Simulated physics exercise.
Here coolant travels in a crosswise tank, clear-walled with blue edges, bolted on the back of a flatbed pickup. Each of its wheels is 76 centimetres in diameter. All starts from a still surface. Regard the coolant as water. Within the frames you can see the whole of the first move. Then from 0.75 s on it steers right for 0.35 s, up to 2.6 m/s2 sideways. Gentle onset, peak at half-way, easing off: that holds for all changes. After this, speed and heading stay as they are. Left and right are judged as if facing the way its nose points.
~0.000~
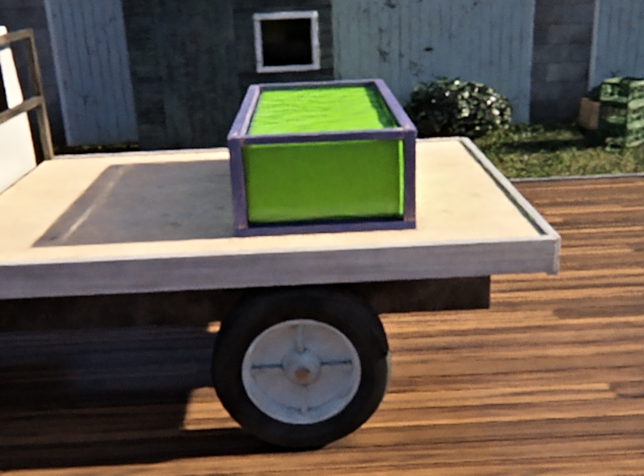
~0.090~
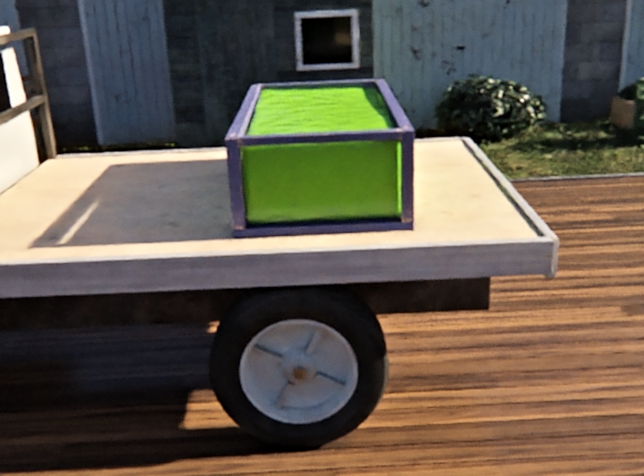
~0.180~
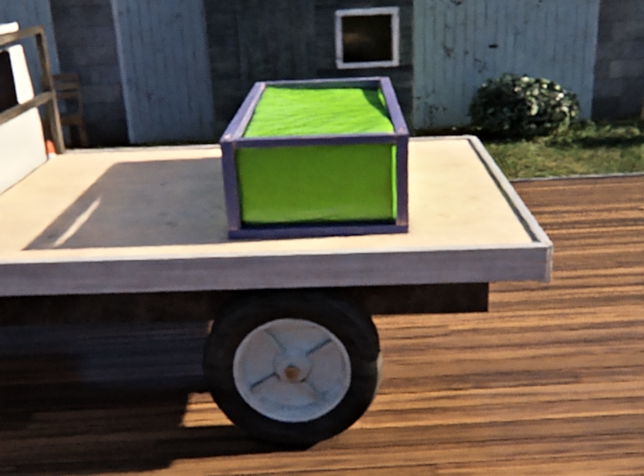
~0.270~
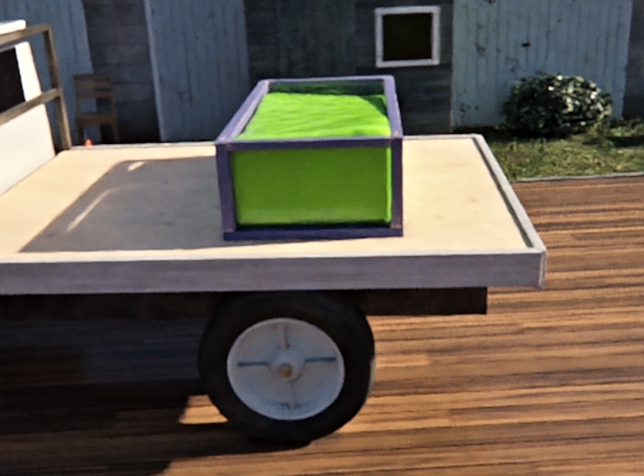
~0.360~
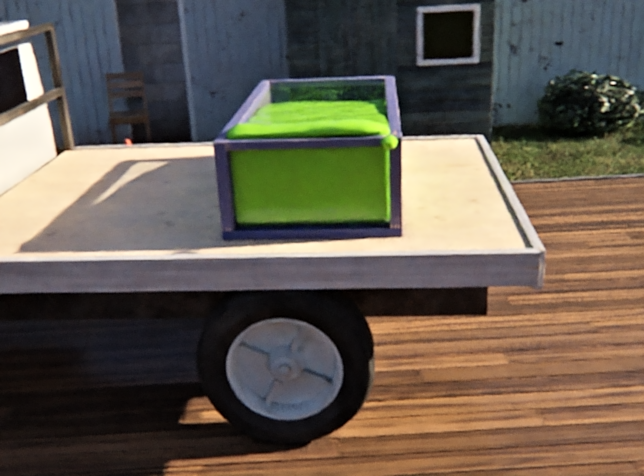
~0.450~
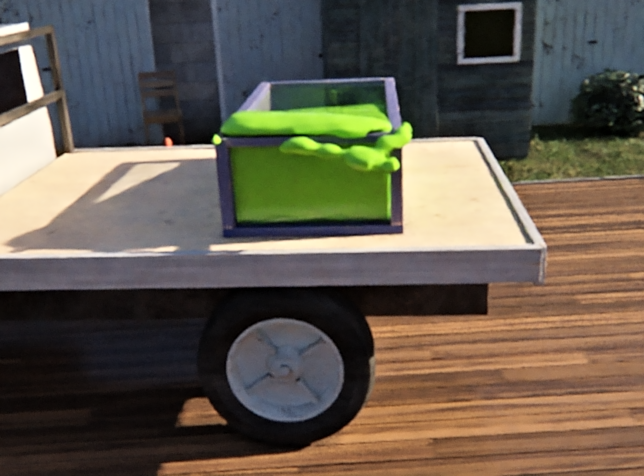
Flatbed rolling left past sheds, green liquid in its blue-edged tank climbing towards the near side, then slopping over the rim.
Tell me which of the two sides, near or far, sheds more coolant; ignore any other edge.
It ends up spilling toward us.
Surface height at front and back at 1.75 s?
At the front the surface is at 32 cm, while at the back it is at 34 cm.
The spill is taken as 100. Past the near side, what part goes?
About 60 per cent.
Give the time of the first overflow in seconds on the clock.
First escape: Approx. 0.6 s.
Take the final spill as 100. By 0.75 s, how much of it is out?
By that time, around 30 percent of it is out.
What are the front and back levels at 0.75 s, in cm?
Heights: Front 34 cm, then back 34 cm.
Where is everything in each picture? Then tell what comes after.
In the first frame, the surface is at (272, 93) by the front wall; at (362, 89) by the back wall; it shows no tilt against the walls; the front is on the left, levels are read along the far wall; a wheel hub at (302, 378).
In the second frame, the surface is at (273, 92) by the front wall; at (363, 89) by the back wall; it shows no tilt against the walls.
In the third frame, the surface is at (277, 91) by the front wall; at (367, 96) by the back wall; it shows no tilt against the walls.
In the fourth frame, the surface is at (280, 93) by the front wall; at (371, 97) by the back wall; it climbs 4° towards the near side.
In the fifth frame, the surface is at (282, 104) by the front wall; at (372, 102) by the back wall; it climbs 8° towards the near side.
In the sixth frame, the surface is at (282, 109) by the front wall; at (372, 106) by the back wall; it climbs 10° towards the near side; a wheel hub at (284, 376).
Then, 0.75 s in, the surface is 34 cm up at the front and 34 cm at the back; 2 per cent is out, over the near side.
Then, 1.25 s in, the surface is 32 cm up at the front and 31 cm at the back; 5 per cent is out, mostly over the near side, some over the left end.
Then, 1.75 s in, the surface is 33 cm up at the front and 33 cm at the back; 6 per cent is out, mostly over the near side, some over the left end.
Then, 4.09 s in, 7 per cent is out, mostly over the near side, some over the left end; the near side has passed 5 per cent and the far side 0.
